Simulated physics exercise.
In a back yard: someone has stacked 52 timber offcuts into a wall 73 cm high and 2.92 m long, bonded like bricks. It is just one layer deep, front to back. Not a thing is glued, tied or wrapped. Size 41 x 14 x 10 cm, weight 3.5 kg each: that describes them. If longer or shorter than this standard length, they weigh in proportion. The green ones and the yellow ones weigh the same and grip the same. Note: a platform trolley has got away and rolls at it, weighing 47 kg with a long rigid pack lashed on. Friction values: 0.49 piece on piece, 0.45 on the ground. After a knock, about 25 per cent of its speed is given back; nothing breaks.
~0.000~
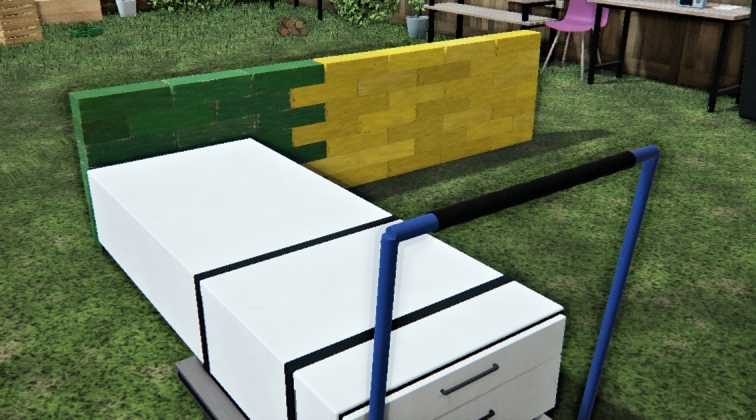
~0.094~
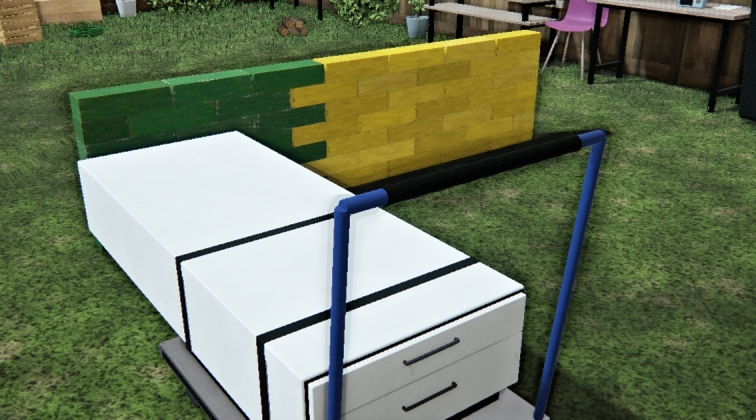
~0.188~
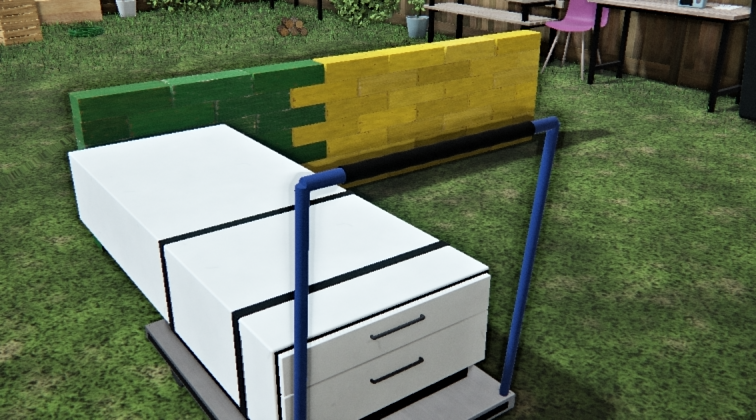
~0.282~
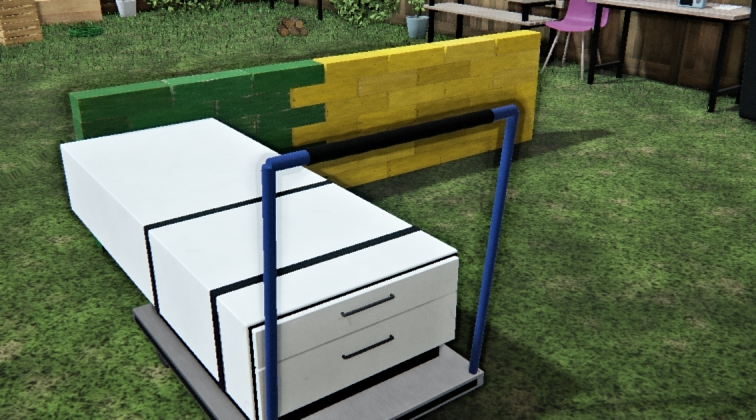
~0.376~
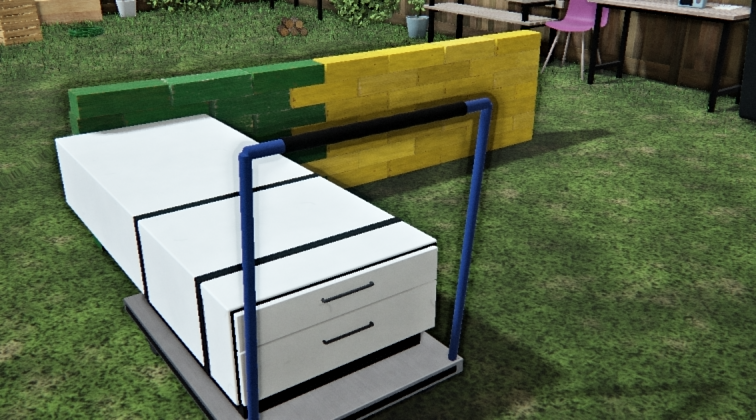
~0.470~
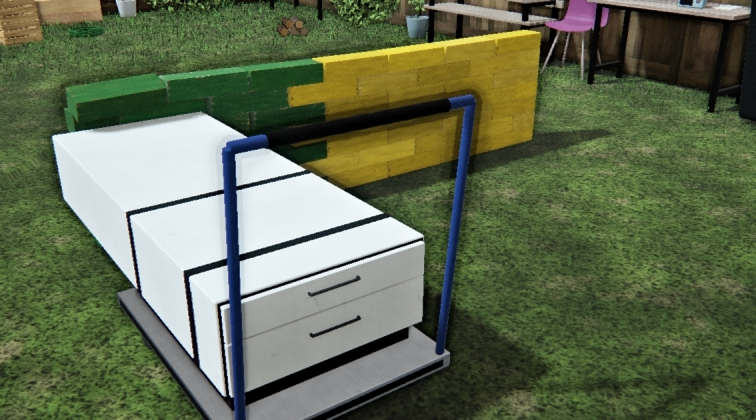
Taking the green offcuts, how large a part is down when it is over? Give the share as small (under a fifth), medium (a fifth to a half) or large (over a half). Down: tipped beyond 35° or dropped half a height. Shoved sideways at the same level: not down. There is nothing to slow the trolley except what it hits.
The share is large.
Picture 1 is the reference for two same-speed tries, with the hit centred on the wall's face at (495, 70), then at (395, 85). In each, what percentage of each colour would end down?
Yellow 50 then 50, green 0 then 20 per cent.
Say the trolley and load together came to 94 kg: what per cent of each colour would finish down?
Result: Yellow 10, green 80 %.
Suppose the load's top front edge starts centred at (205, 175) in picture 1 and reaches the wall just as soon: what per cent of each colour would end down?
You'd end up with yellow at 10 per cent down and green at 70 per cent.
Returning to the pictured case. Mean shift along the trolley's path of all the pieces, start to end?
Averaged out, it's some 20 centimetres.
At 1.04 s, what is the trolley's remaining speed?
Speed: Near 0.2 m/s.
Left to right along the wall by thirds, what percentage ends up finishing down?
90, 20 and 0 per cent, from left to right.
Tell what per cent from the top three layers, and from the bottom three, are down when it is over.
The top part comes to 50 per cent, the bottom part to 20 per cent.
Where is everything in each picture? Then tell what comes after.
In the first frame (places mark the middle of the side facing us), load (95, 197) 44 cm short of the wall; top green offcut (127, 104); top yellow offcut (358, 69); nothing disturbed.
Load (85, 187) 30 cm short of the wall; top green offcut (127, 104), in the second frame.
Load (76, 177) 17 cm short of the wall; top green offcut (127, 104), in the third frame.
Load (67, 168) 42 mm short of the wall; top green offcut (127, 104), in the fourth frame.
Load (62, 162) 48 mm into the wall's line; top green offcut (126, 101) shifted 15 mm; 10 disturbed, none down, in the fifth frame.
Load (59, 159) 10 cm into the wall's line; top green offcut (124, 105) leaning 19°; top yellow offcut (358, 68); 17 disturbed, none down, in the sixth frame.
After 0.74 s, load 16 cm past the wall's line, still rolling; 5 of the 21 green offcuts down (5 of 52 in all colours); top green offcut leaning 12°, 19 cm lower; top yellow offcut leaning 26°.
After 1.04 s, load 22 cm past the wall's line, still rolling; 17 of the 21 green offcuts down (19 of 52 in all colours); top green offcut leaning 14°, 47 cm lower; top yellow offcut on its side.
At rest (2.1 s), load 30 cm past the wall's line, stopped; 17 of the 21 green offcuts down (19 of 52 in all colours); top green offcut 48 cm lower; top yellow offcut upside down. That is 81 per cent. As the last picture would show them, middles, top green offcut near (112, 174), top yellow offcut near (361, 147).
